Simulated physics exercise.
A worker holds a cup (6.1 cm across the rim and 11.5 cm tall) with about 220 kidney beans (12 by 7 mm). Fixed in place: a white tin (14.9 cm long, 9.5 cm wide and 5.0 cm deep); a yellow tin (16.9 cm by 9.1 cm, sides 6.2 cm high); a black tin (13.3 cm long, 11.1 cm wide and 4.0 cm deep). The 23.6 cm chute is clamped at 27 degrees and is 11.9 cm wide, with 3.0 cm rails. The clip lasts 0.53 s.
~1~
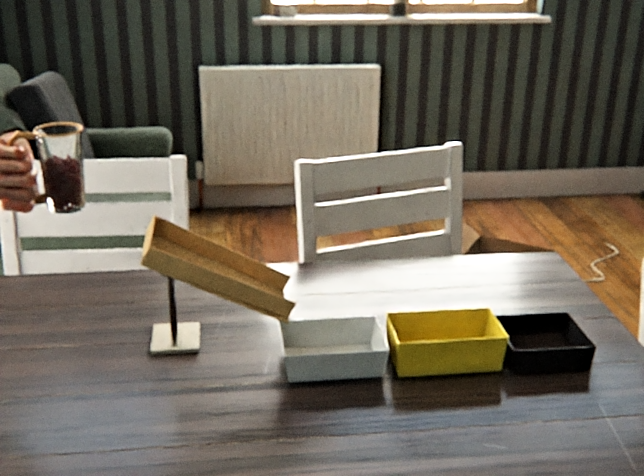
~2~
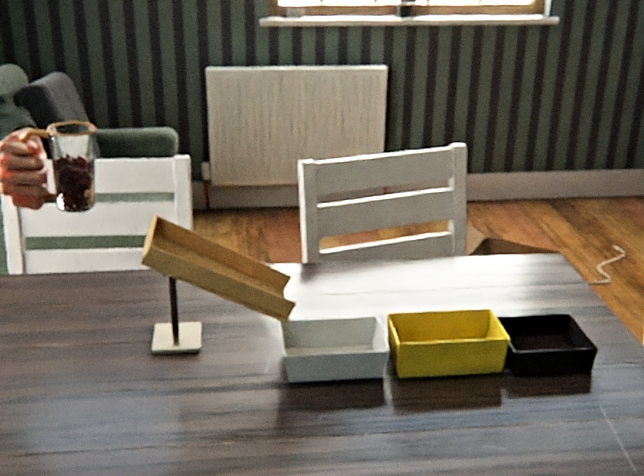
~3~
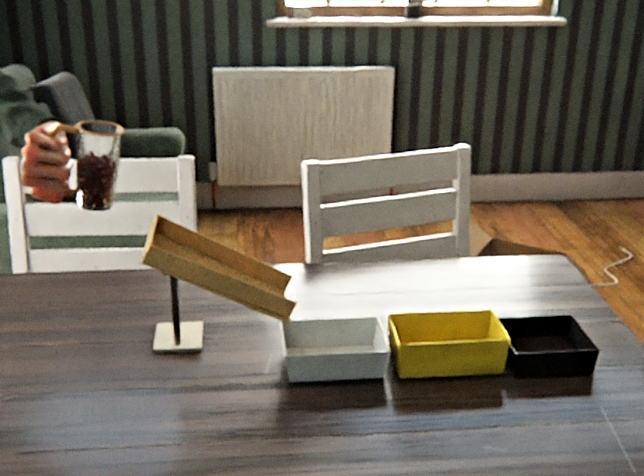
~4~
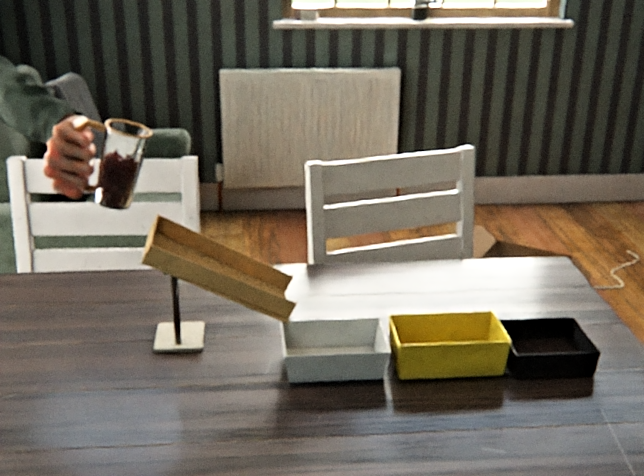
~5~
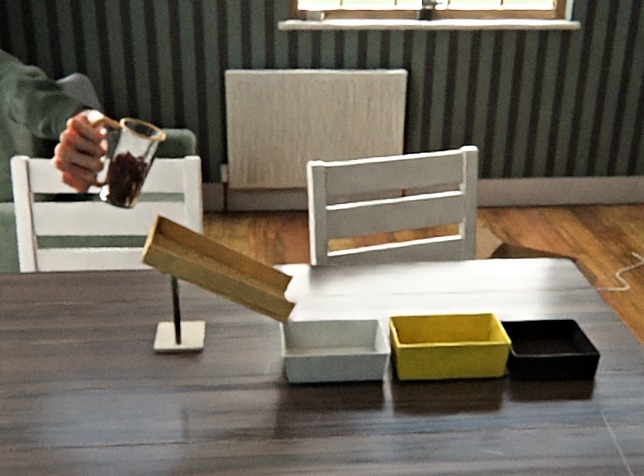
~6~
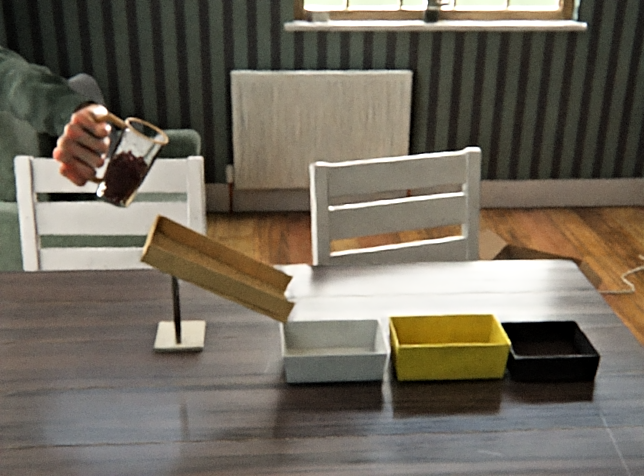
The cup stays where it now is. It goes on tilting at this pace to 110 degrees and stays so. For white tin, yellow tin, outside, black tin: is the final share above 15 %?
White tin: Yes, yellow tin: No, outside: No, black tin: No.
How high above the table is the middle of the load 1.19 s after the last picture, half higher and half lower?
Roughly 34 cm.
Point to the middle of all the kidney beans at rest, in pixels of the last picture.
Near (358, 360).
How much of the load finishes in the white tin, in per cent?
Roughly 100 per cent.
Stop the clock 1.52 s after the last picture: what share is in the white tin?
About 0 per cent by then.
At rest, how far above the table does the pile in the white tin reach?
About 3.0 cm.
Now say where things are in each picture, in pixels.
In the first picture, cup at (60, 148); tilt 0 degrees; moved 0.0 cm; lip at (81, 129); top of the load at (67, 163); white tin at (332, 335); yellow tin at (446, 324); black tin at (542, 331).
In the second picture, cup at (73, 147); tilt 3 degrees; moved 1.4 cm; lip at (94, 129); top of the load at (72, 162).
In the third picture, cup at (99, 147); tilt 9 degrees; moved 4.5 cm; low side right; lip at (123, 131); top of the load at (95, 160).
In the fourth picture, cup at (125, 147); tilt 16 degrees; moved 7.6 cm; low side right; lip at (150, 134); top of the load at (110, 159).
In the fifth picture, cup at (137, 147); tilt 23 degrees; moved 9.0 cm; low side right; lip at (163, 137); top of the load at (129, 158).
In the sixth picture, cup at (139, 147); tilt 29 degrees; moved 9.0 cm; low side right; lip at (167, 141); top of the load at (129, 157); white tin at (333, 337); yellow tin at (448, 329); black tin at (547, 338).
Then, 0.46 s after the last picture, tilt 57 degrees; cup 100 %; middle of all pieces near (118, 173).
Then, 0.84 s after the last picture, tilt 81 degrees; cup 100 %; middle of all pieces near (116, 169).
Then, 1.19 s after the last picture, tilt 102 degrees; cup 100 %; middle of all pieces near (119, 167).
Then, 1.52 s after the last picture, tilt 110 degrees; cup 70 %, slope 30 %; middle of all pieces near (152, 195).
In the end, outside 0 %, cup 0 %, white tin 100 %, black tin 0 %, yellow tin 0 %, slope 0 %.
